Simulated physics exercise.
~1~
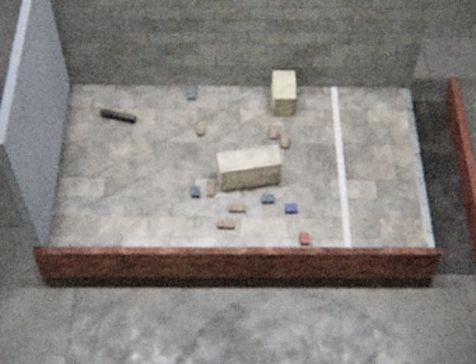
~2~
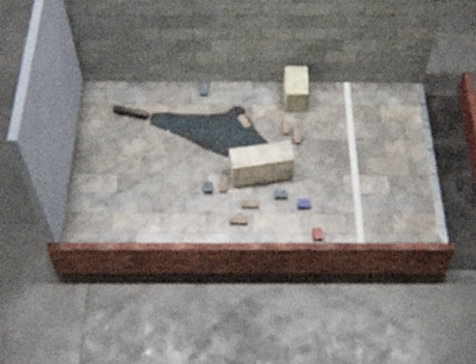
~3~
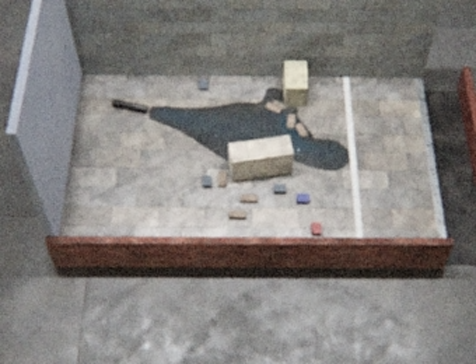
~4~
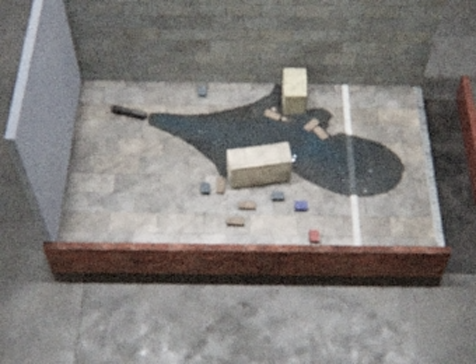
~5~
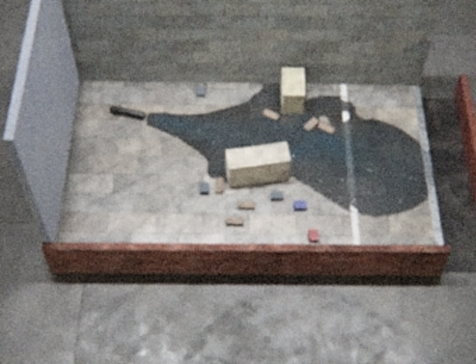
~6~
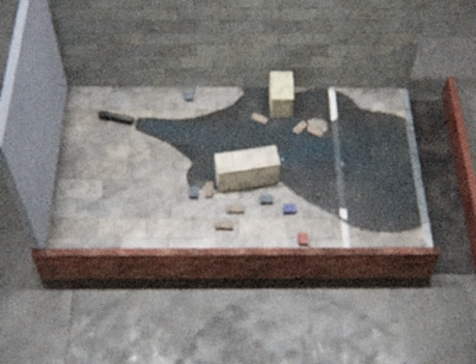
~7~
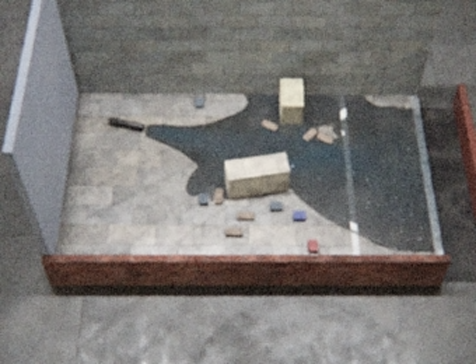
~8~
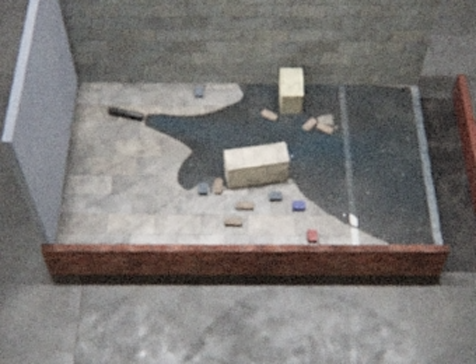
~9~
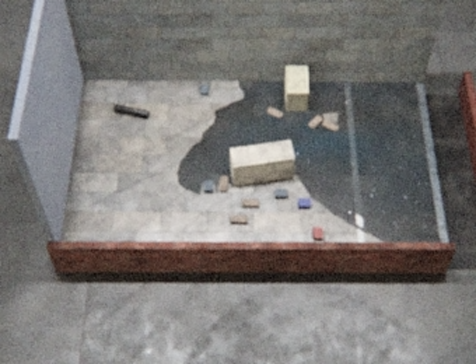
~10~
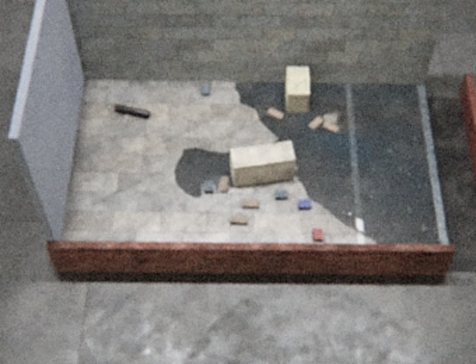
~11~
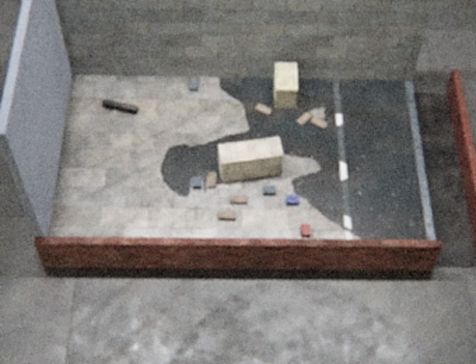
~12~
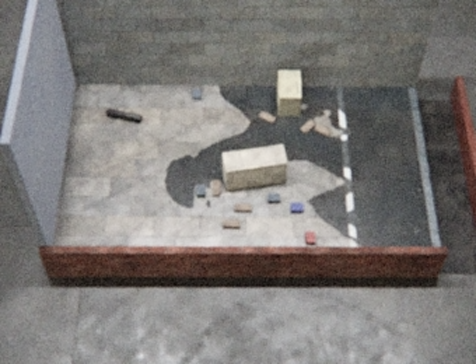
To begin with, a walled bay with a pale tiled floor holds two cream blocks, a dark nozzle at the left, a white line and a scattering of small coloured pieces. Dark water then fans out from the nozzle, slips around the larger block and nudges a few tan pieces a short way right. It spreads across the white line and covers the right side of the floor. Next the flow from the nozzle stops, and the left side clears while patches shrink. At the end, water remains at the right and around the larger block, with the red and blue pieces still resting left of the line.
